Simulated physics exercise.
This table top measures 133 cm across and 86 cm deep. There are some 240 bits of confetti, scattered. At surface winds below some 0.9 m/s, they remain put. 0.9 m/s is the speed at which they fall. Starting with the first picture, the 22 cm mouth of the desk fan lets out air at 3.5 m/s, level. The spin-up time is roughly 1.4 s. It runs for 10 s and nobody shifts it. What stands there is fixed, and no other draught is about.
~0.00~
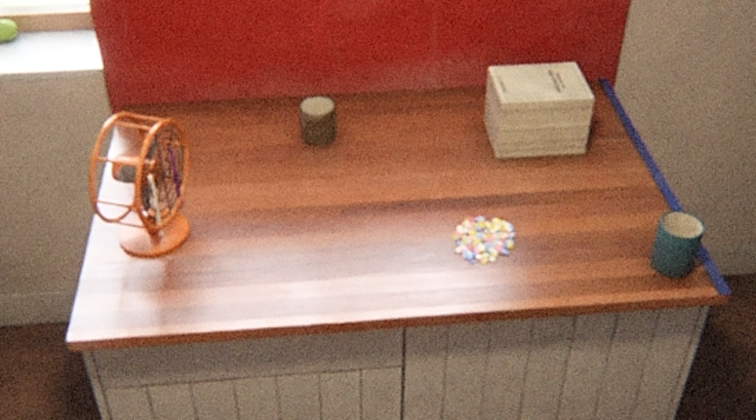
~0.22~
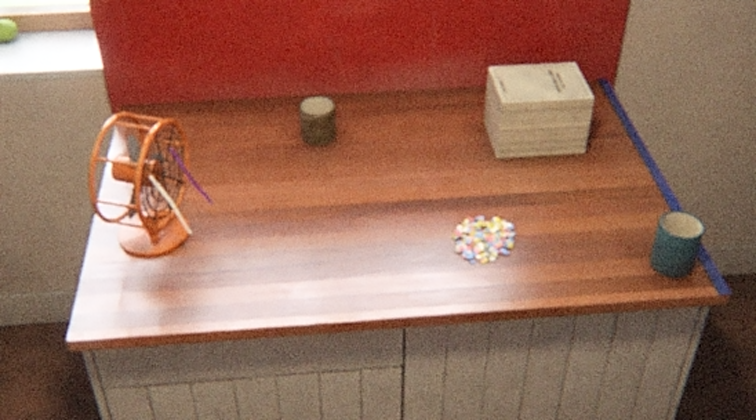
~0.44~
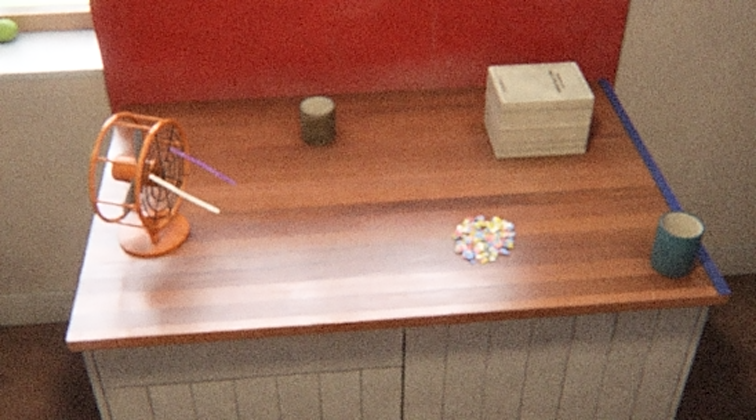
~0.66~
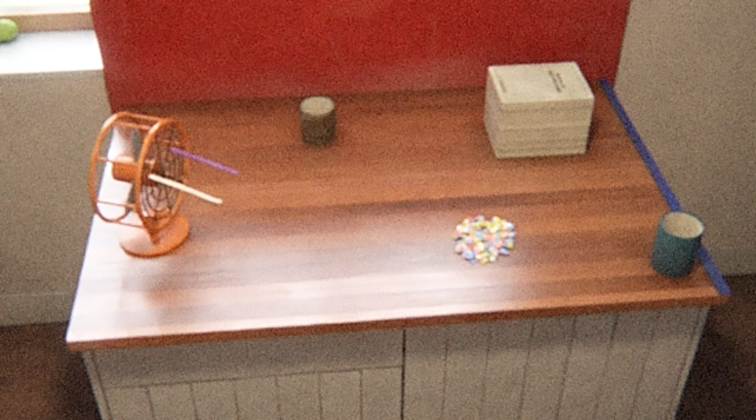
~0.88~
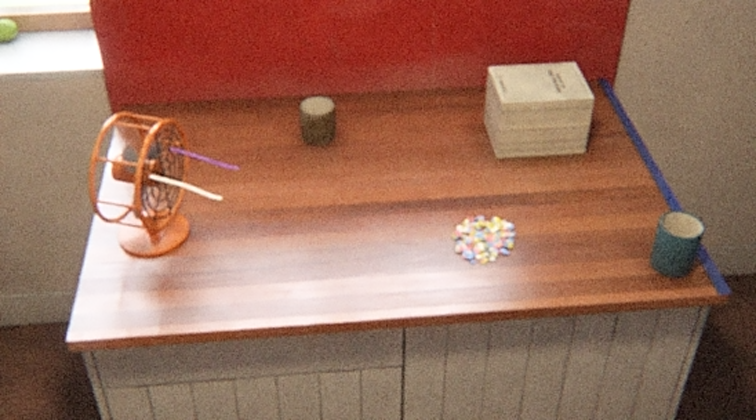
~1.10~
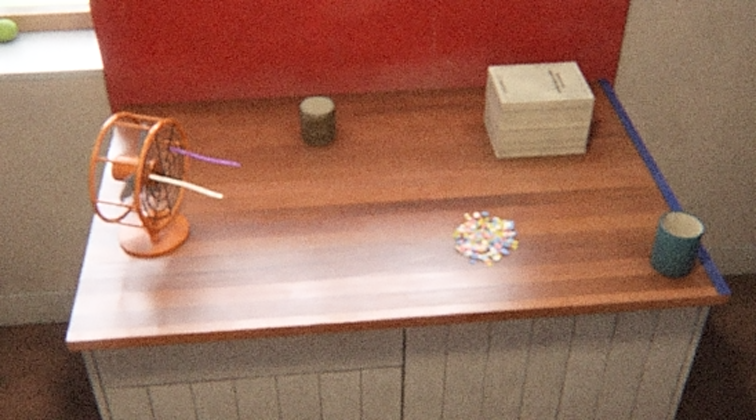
Two ribbons, one purple and one cream, hang at the front of an orange desk fan on a wooden table top, then lift and stream out to the right. The pile of colourful confetti near a teal mug lies still at first, then a few bits shift and its edge loosens slightly.
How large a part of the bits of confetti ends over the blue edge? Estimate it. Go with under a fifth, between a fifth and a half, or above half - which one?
The share that ends past that edge will be the majority.
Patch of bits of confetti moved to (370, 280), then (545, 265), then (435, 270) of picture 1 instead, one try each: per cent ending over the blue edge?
10 %, 60 %, 30 %.
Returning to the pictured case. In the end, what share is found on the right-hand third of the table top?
I'd estimate around 5 per cent.
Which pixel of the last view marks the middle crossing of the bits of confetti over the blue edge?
I'd say roughly (674, 196).
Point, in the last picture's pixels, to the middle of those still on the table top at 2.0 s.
The middle ends up close to (638, 179).
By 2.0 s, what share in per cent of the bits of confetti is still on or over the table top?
Estimate: Around 20 percent.
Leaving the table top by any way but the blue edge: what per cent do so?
I would put it at around 5 per cent.
After 2.0 s, 74 % are over the blue edge; the middle of those still in play is near (652, 178); 13 % have settled or left.
After 3.2 s, 87 % are over the blue edge; 97 % have settled or left.
After 5.5 s, 87 % are over the blue edge; 98 % have settled or left.
After 10.0 s, at the end, 88 % are over the blue edge.
